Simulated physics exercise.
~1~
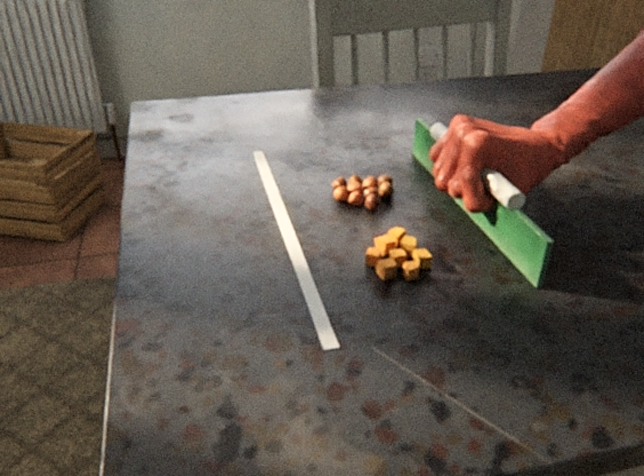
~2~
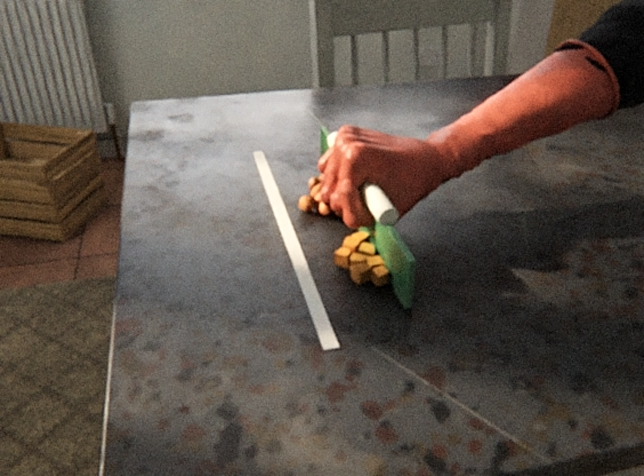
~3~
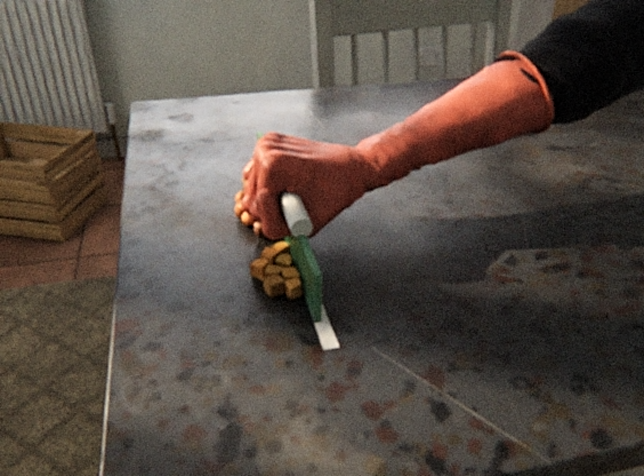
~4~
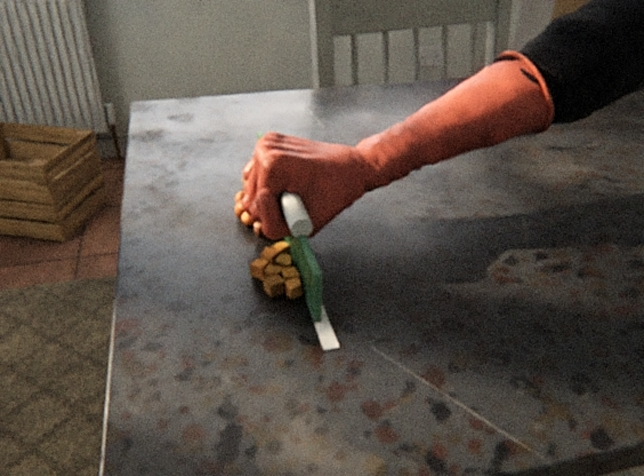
Green scraper in a gloved hand pushing two small piles leftward across a dark table, stopping at white tape, both piles still on the tabletop.
